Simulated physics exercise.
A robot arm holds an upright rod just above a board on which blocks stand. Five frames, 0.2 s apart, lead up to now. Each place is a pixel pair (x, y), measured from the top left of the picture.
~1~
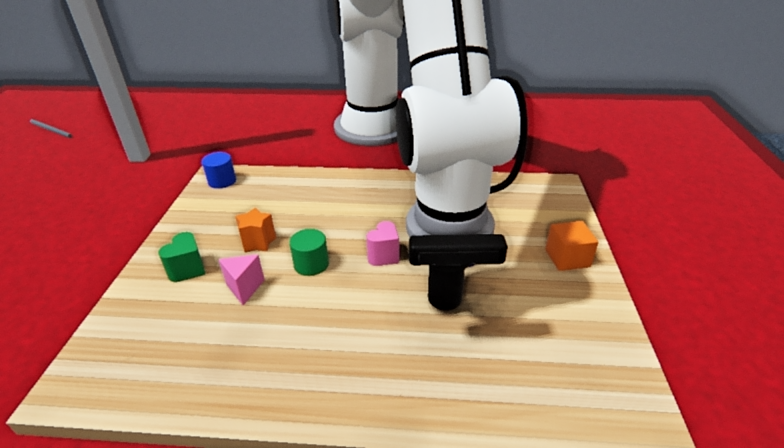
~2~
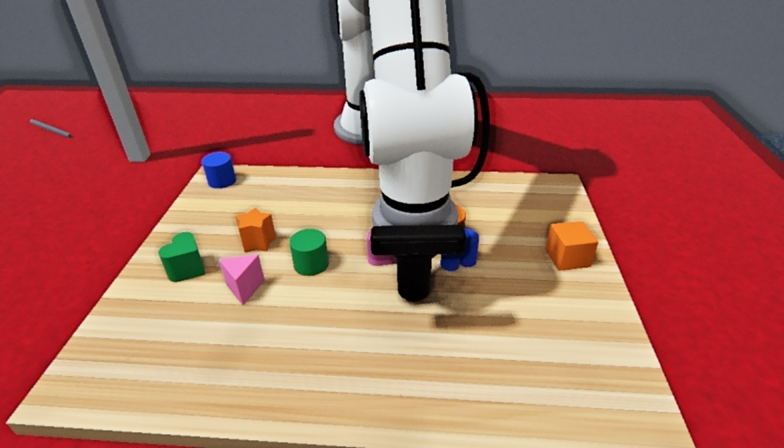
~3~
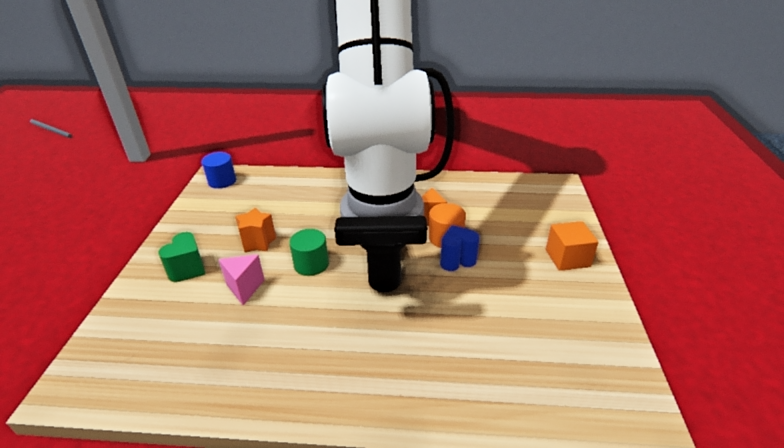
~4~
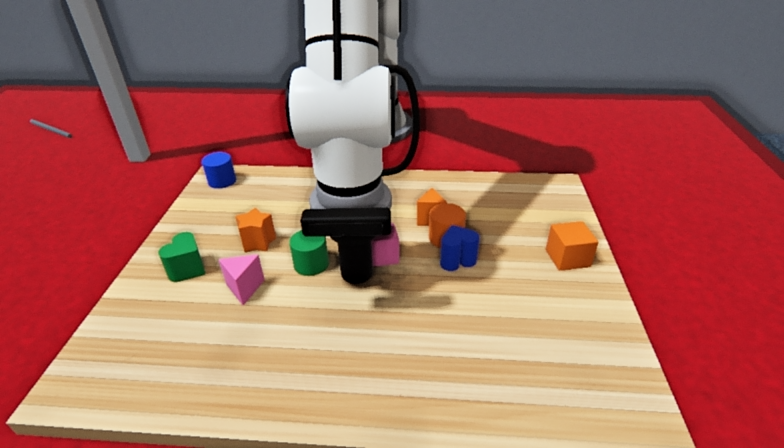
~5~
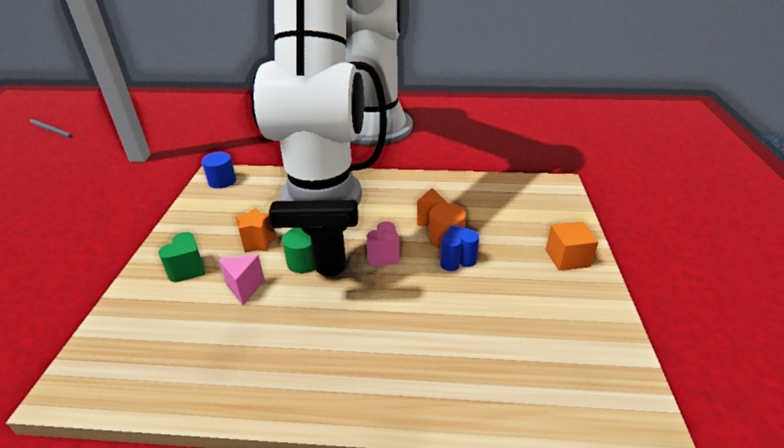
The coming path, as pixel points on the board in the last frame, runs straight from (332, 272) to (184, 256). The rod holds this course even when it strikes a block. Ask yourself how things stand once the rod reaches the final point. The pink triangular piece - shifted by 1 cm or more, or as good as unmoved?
It's unmoved.
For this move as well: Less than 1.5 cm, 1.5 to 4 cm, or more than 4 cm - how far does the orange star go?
That block covers upwards of 4 cm.
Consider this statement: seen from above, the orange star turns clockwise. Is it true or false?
It is true.
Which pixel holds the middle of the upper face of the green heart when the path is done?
The centre of its top will be at (151, 249).
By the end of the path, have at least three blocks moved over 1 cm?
I'd say yes.
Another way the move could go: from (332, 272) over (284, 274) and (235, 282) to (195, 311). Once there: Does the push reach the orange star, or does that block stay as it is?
That block ends up displaced.
On the path given first. One third of the way, rod (279, 260); orange star (242, 213), turned 30° clockwise; green cylinder (260, 225).
Two thirds of the way, rod (229, 255); orange star (234, 199), turned 65° clockwise; green cylinder (233, 216).
At the end, rod (182, 250); green heart (151, 249), turned 50° anticlockwise; pink triangular piece unmoved; orange star (234, 199), turned 65° clockwise; green cylinder (230, 215).
